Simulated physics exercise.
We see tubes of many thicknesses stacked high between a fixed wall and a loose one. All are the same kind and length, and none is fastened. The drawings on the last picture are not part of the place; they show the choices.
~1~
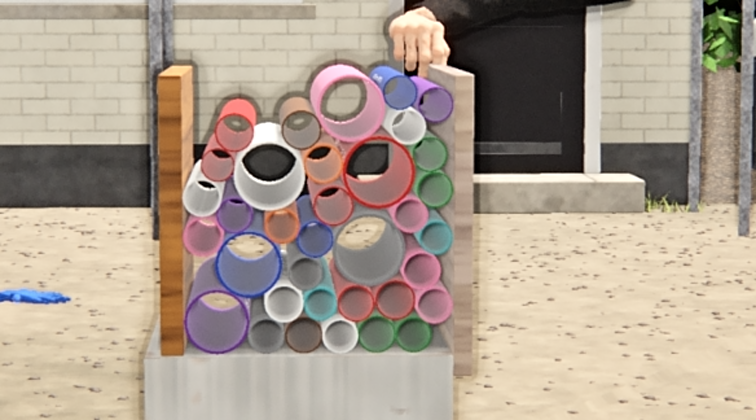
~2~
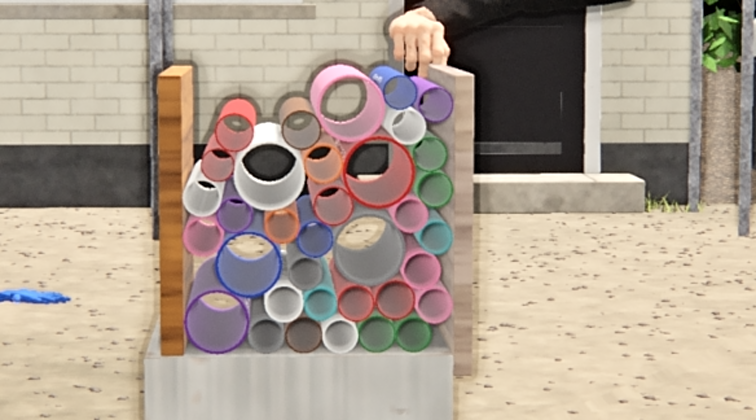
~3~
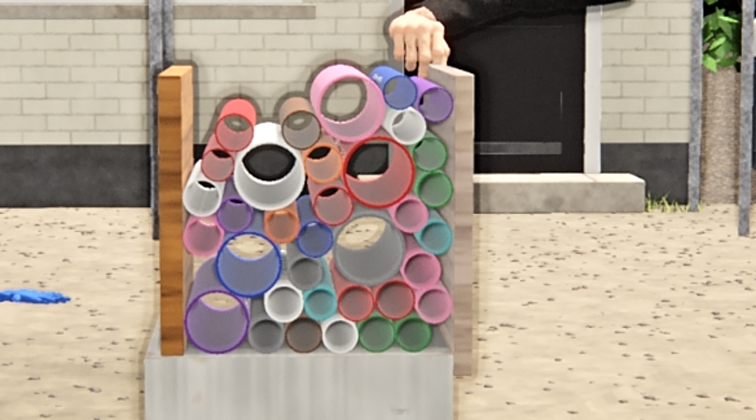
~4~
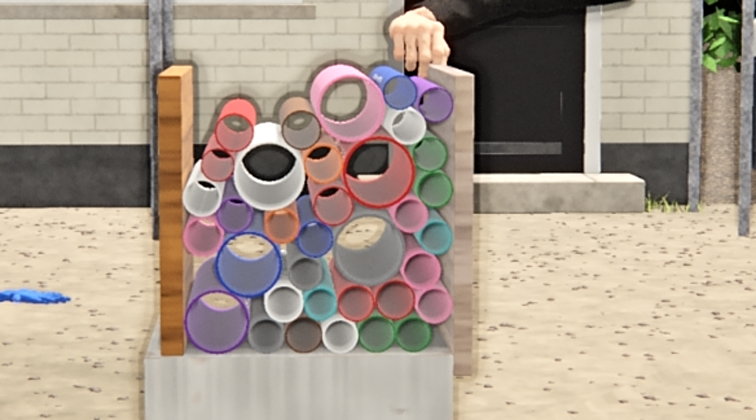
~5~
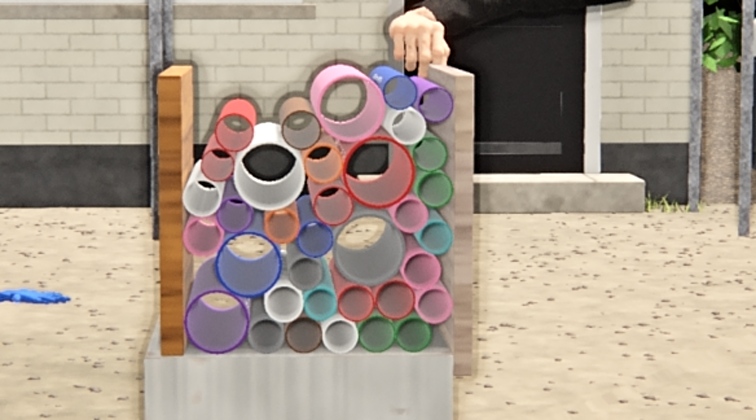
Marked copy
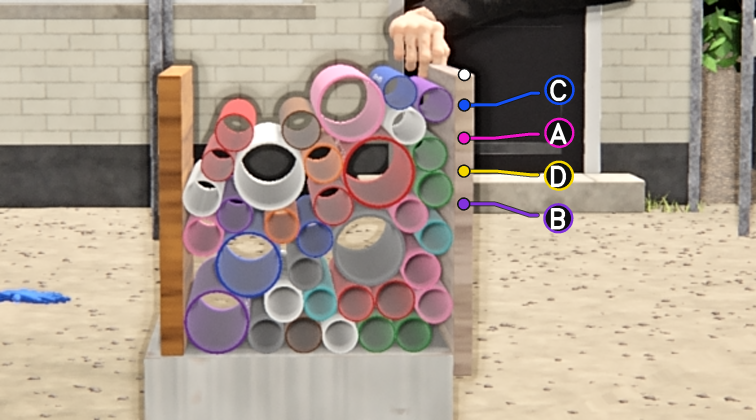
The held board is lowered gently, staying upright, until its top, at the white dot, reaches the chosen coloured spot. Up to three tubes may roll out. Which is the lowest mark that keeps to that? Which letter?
At most to B.
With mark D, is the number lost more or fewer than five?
It loses fewer than five.
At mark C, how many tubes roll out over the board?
At C the number is none.
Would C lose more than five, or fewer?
It loses fewer than five.
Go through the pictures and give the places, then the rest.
In the first frame, a green tube (429, 154); a brown tube (301, 130); side board (446, 207).
In the second frame, side board (446, 207); a purple tube (217, 322).
In the third frame, a green tube (413, 335); a pink tube (421, 270).
In the fourth frame, a turquoise tube (436, 238); a red tube (333, 206).
In the fifth frame, a green tube (429, 154); a brown tube (301, 130); side board (446, 207).
On the marked copy, A at (464, 138); B at (464, 204); C at (464, 105); D at (464, 171); the white dot at (465, 75).
Taking B. A third of the way, top of the board (453, 135).
Two thirds of the way, top of the board (453, 203).
When it is over, top of the board (453, 204), one out over the board.
As for the rest, A none out over the board; C none out over the board; D one out over the board.
